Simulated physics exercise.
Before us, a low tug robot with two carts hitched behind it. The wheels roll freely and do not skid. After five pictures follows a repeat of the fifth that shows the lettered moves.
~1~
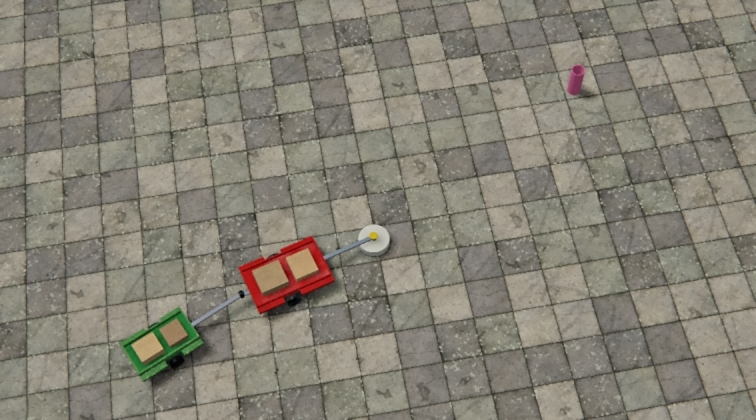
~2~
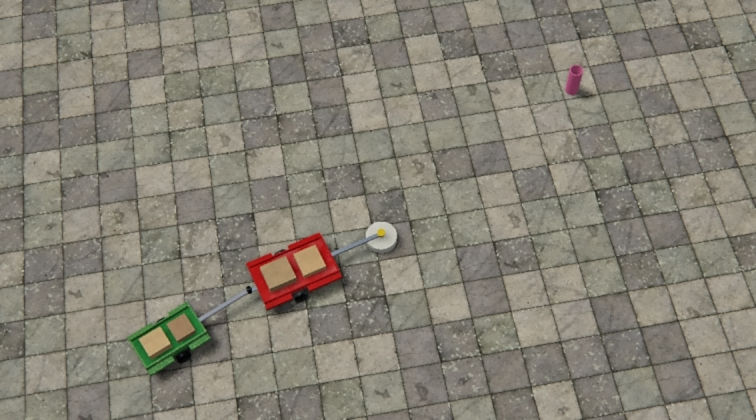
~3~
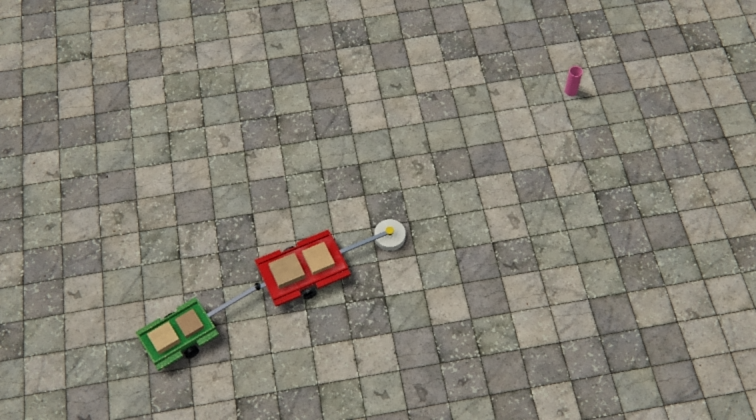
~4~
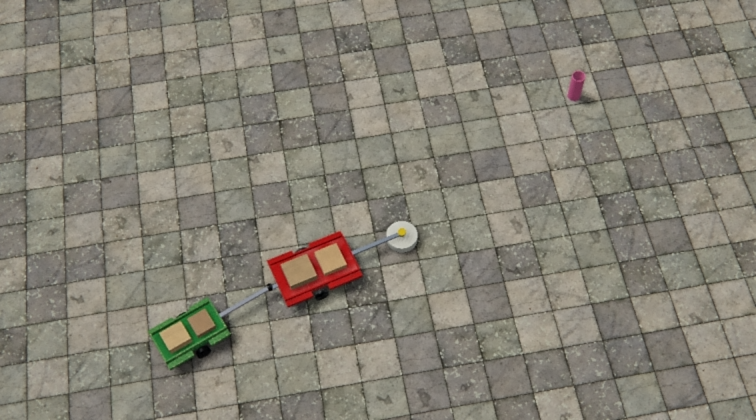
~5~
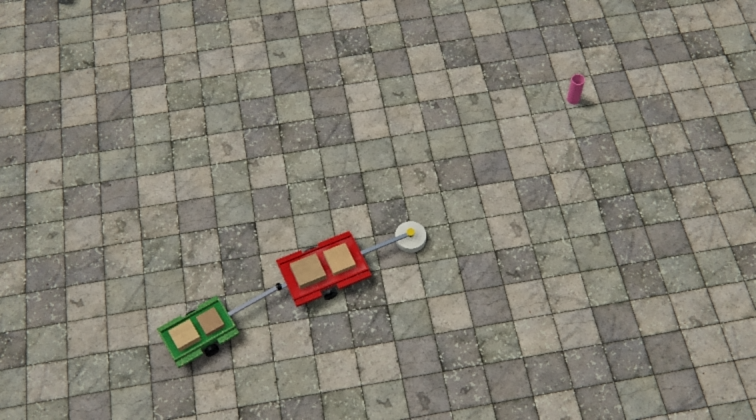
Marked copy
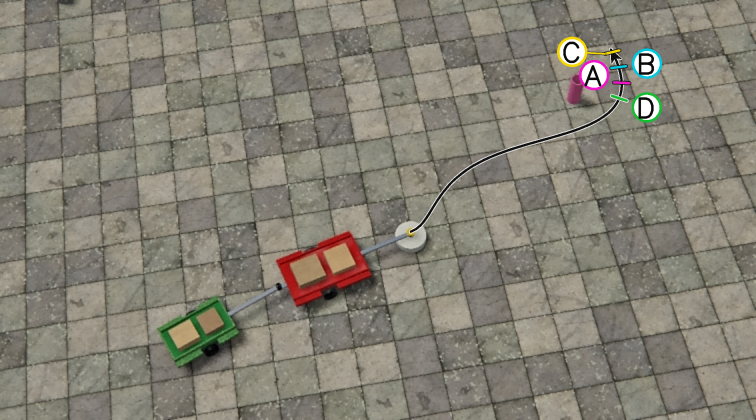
A low white disc-shaped robot tows a red cart and a smaller green cart across a floor of grey and beige square tiles, seen from above at an angle. The robot leads near the centre, with the carts trailing to its lower left, both carrying tan blocks, while a pink post stands at upper right. The linked train creeps steadily rightward, and the view shifts slightly.
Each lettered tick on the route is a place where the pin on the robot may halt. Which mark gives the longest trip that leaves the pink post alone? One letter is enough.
At A, and not beyond.
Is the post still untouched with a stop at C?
For that mark, no.
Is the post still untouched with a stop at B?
No.
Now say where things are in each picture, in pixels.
In the first frame, robot (374, 239); red cart (286, 274); green cart (161, 343).
In the second frame, robot (381, 236); red cart (294, 270); green cart (169, 338); pink post (572, 90).
In the third frame, robot (390, 234); red cart (302, 267); green cart (177, 333); pink post (571, 91).
In the fourth frame, robot (402, 236); red cart (314, 268); green cart (189, 332); pink post (574, 96).
In the fifth frame, robot (411, 236); red cart (323, 267); green cart (198, 331); pink post (573, 99).
On the marked copy, A at (622, 83); B at (619, 67); C at (612, 52); D at (619, 98); the route from (411, 232) via (540, 141) to (611, 49).
With A. Early on, robot (477, 168), last cart (295, 283).
Further on, robot (570, 136), last cart (382, 228).
At the end, robot (620, 88), last cart (455, 189); nothing has been touched.
As for the rest, B is too far, the post has been hit; C is too far, the post has been hit; D is safe but short.
